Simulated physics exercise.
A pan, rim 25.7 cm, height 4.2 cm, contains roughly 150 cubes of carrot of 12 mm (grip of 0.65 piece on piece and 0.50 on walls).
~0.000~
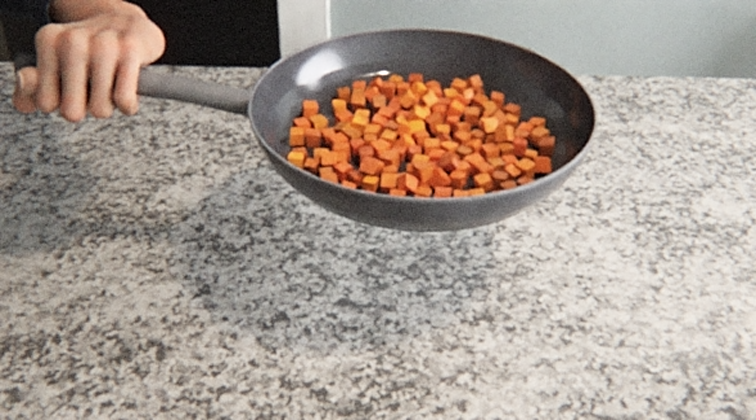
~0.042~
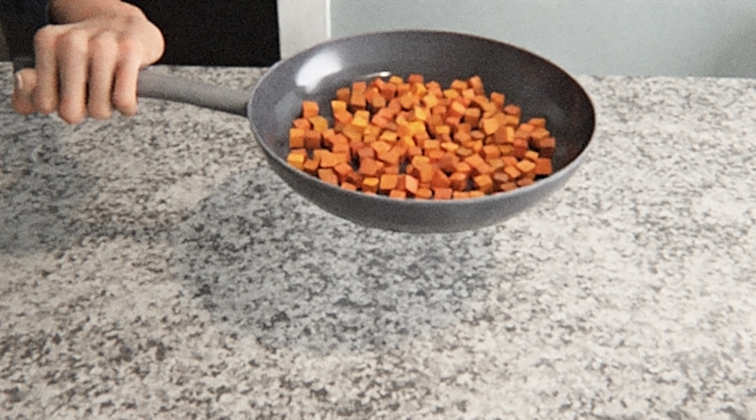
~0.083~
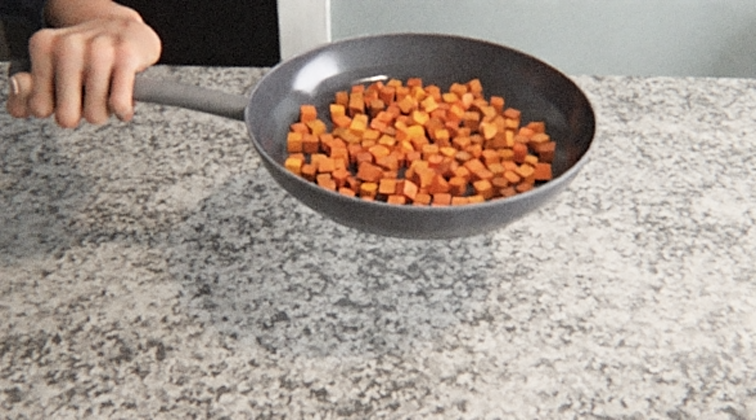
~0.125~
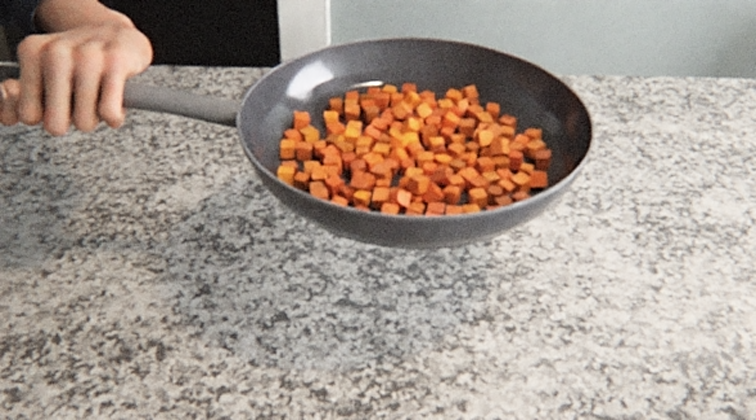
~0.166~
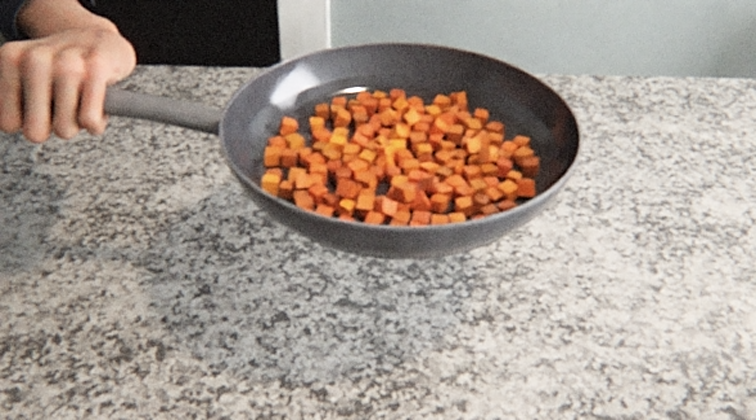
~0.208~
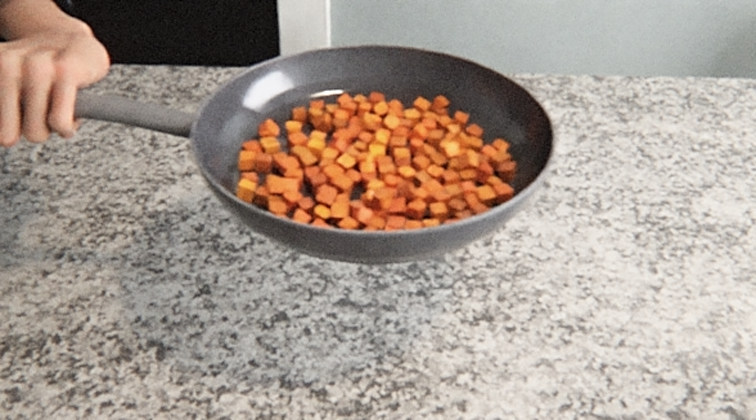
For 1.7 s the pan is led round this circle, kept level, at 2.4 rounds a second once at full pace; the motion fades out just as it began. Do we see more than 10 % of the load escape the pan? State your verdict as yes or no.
Verdict: No.
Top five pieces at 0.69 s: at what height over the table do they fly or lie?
About 16 cm.
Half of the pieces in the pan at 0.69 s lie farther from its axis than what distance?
A typical piece sits around 6.5 cm out.
After 0.69 s, pan 100 %; middle of the pieces not yet landed near (377, 148).
After 1.09 s, pan 100 %; middle of the pieces not yet landed near (387, 149).
After 1.46 s, pan 100 %; middle of the pieces not yet landed near (399, 144).
After 1.82 s, pan 100 %; middle of the pieces not yet landed near (351, 139).
In the end, at 2.2 s, pan 100 %.
